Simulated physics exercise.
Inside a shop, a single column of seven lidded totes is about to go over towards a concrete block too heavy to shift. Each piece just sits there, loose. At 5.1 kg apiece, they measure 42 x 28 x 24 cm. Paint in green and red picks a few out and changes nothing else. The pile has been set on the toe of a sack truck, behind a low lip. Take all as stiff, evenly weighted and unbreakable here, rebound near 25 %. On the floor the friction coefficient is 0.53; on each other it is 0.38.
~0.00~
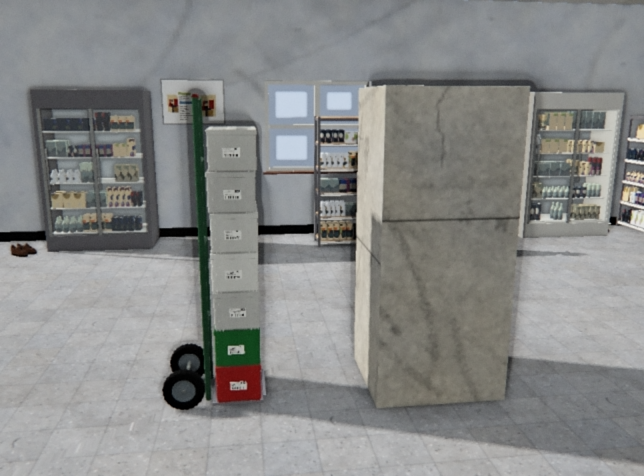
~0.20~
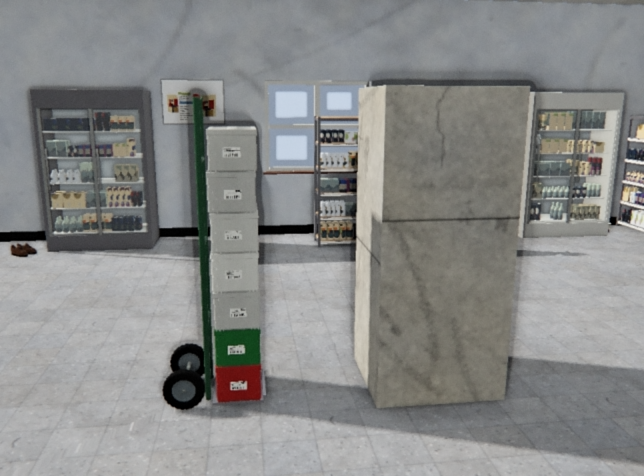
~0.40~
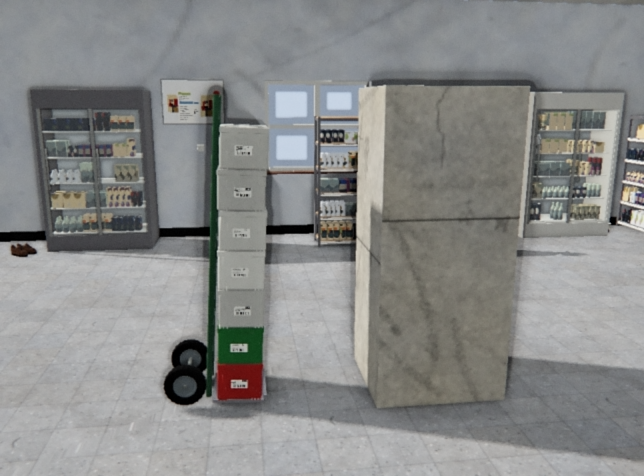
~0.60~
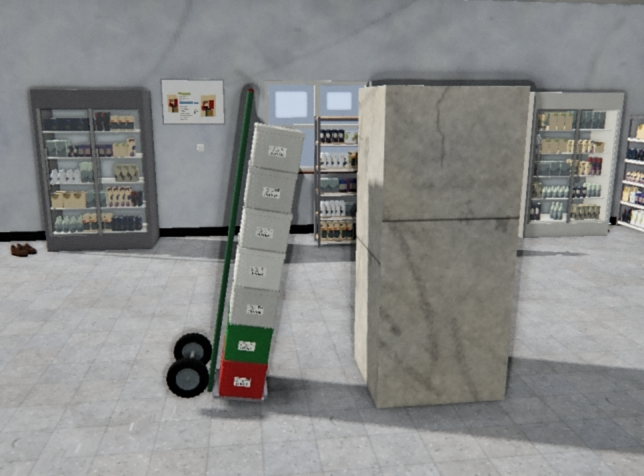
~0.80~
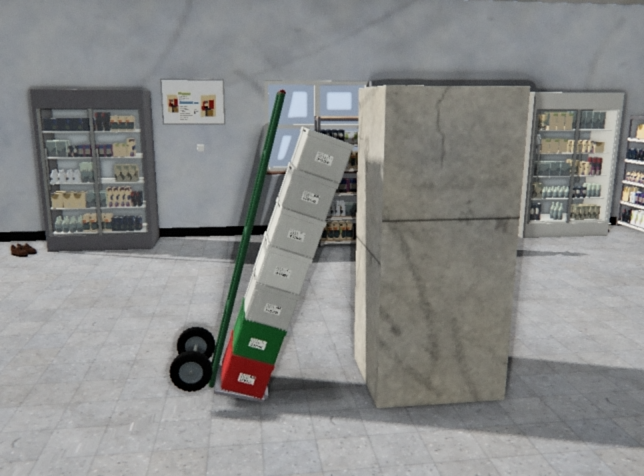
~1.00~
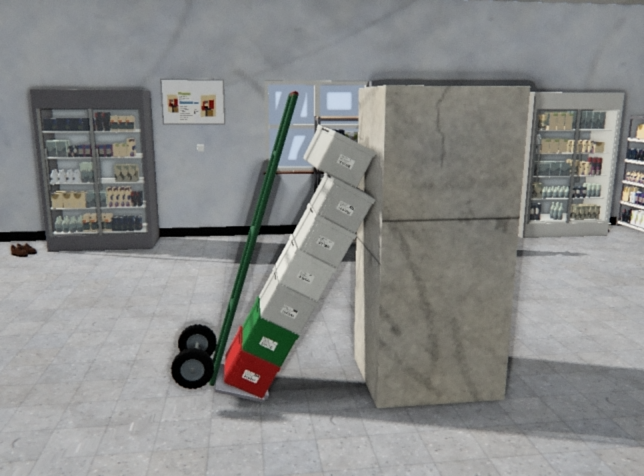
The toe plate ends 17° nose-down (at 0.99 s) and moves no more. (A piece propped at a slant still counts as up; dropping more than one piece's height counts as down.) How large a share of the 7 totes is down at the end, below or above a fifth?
Below a fifth.
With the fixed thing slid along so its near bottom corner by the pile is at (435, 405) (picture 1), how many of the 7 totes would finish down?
3.
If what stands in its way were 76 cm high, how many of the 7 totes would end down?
Result - 2.
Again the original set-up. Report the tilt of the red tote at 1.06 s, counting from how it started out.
It's at some 30 degrees.
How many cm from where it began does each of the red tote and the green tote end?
For red it's 10 cm, and for green it's 20 cm.
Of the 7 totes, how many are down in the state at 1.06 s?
0 by that time.
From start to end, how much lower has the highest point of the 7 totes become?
The top ends up some 0 cm lower.
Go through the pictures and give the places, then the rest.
In the first frame (each place is the centre of the face we see best), truck frame (198, 163) 0° forward; green tote (238, 349); red tote (239, 385); all as stacked.
Truck frame (199, 163) 0° forward; red tote (239, 385), in the second frame.
Truck frame (215, 160) 4° forward; green tote (240, 347) moved 22 mm; 6 have shifted, in the third frame.
Truck frame (242, 157) 9° forward; green tote (248, 345) tilted 10°; red tote (243, 381) tilted 9°; steepest lean 10°, the tote at (260, 271); 7 have shifted, in the fourth frame.
Truck frame (267, 156) 15° forward; green tote (260, 343) tilted 19°; red tote (247, 378) tilted 19°; steepest lean 19°, the tote at (310, 196); 7 have shifted, in the fifth frame.
Truck frame (278, 157) 17° forward; green tote (270, 343) tilted 29°; red tote (252, 376) tilted 29°; steepest lean 29°, the tote at (289, 310); 7 have shifted, in the sixth frame.
By 1.06 s, none of the 7 totes down, 7 disturbed; red tote tilted 29°; green tote tilted 29°.
When it is over (2.0 s), none of the 7 totes down, 7 disturbed; green tote tilted 30°; red tote tilted 30°. That is 0 per cent. In pixels of the last frame, middles, green tote near (272, 332), red tote near (252, 361).
